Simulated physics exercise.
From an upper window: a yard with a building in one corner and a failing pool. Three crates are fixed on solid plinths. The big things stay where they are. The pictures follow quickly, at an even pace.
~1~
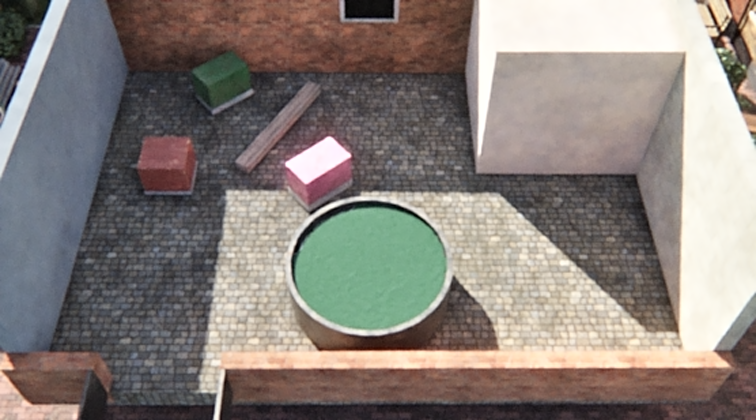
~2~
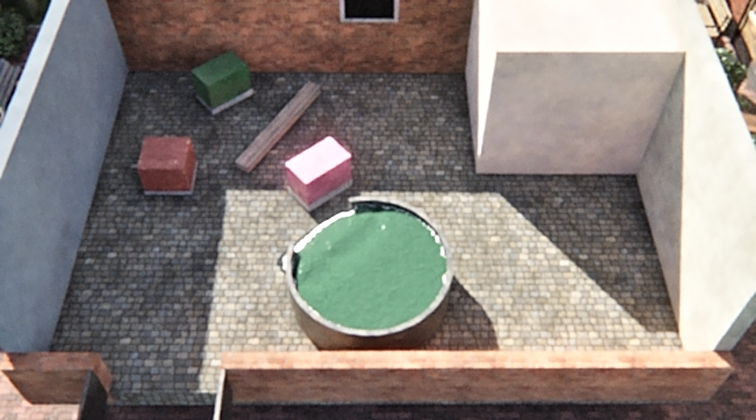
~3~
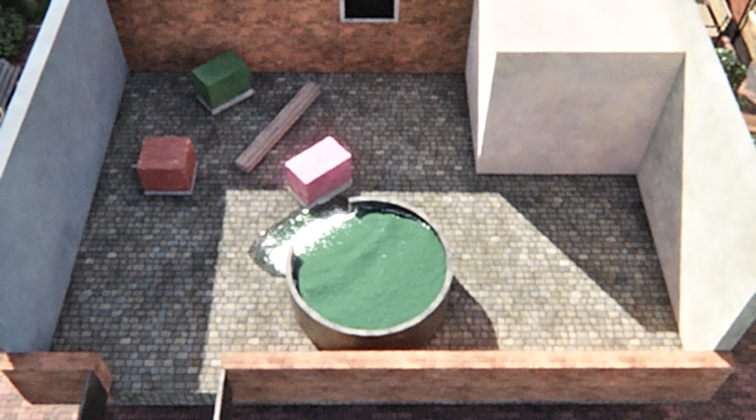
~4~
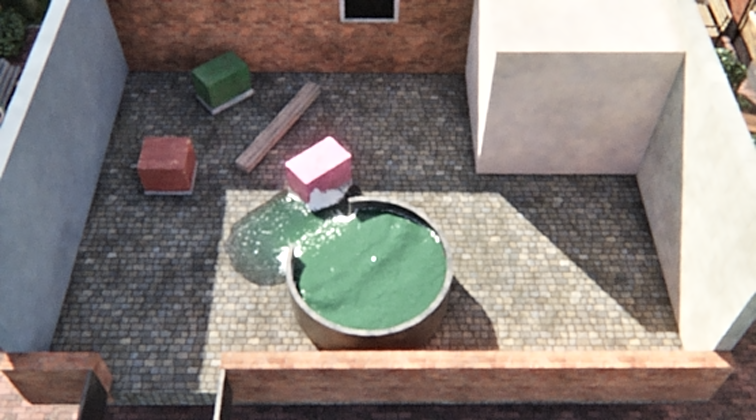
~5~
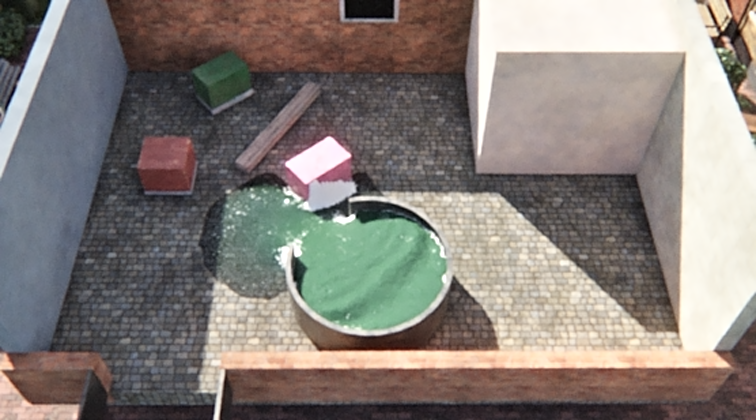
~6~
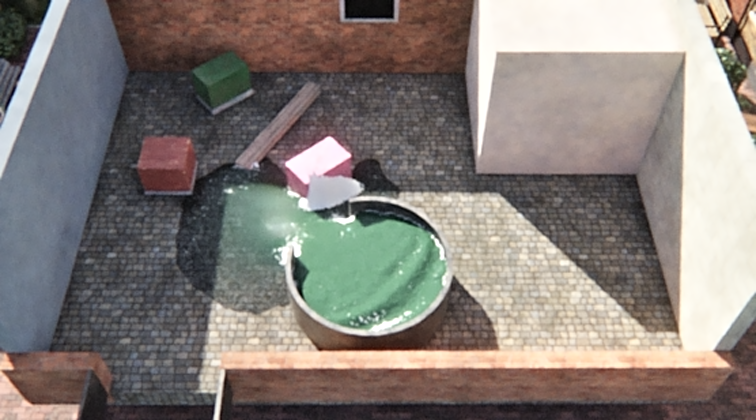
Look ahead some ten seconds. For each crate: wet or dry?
In the end: The pink crate gets wet; the red crate gets wet; the green crate gets wet.
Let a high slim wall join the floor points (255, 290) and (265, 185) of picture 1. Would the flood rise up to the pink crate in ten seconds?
Then: The pink crate gets wet.
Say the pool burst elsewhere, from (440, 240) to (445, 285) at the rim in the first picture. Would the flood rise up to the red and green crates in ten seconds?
Red crate is safe, green crate keeps dry.
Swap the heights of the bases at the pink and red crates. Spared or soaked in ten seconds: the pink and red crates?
The pink one takes water, the red one is topped.
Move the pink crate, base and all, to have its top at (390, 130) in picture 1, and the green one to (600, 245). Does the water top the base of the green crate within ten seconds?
One by one: Green stays dry.
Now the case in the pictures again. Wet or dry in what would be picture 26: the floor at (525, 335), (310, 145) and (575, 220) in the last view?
In that order: Dry, covered, wet.
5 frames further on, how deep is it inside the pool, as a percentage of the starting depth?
Close to 66 %.
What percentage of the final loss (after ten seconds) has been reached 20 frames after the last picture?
Some 0 per cent.
A moment on, water covers 25 % of the floor; the pink crate water round its plinth, the red crate water round its plinth, the green crate not reached.
Next, water covers 45 % of the floor; the pink crate water round its plinth, the red crate water round its plinth, the green crate water round its plinth.
Then, water covers 65 % of the floor; the pink crate water round its plinth, the red crate water round its plinth, the green crate water round its plinth.
Later, water covers 75 % of the floor; the pink crate water round its plinth, the red crate water round its plinth, the green crate water round its plinth.
In the end, water covers 95 % of the floor; the pink crate was topped, the red crate was topped, the green crate was topped.
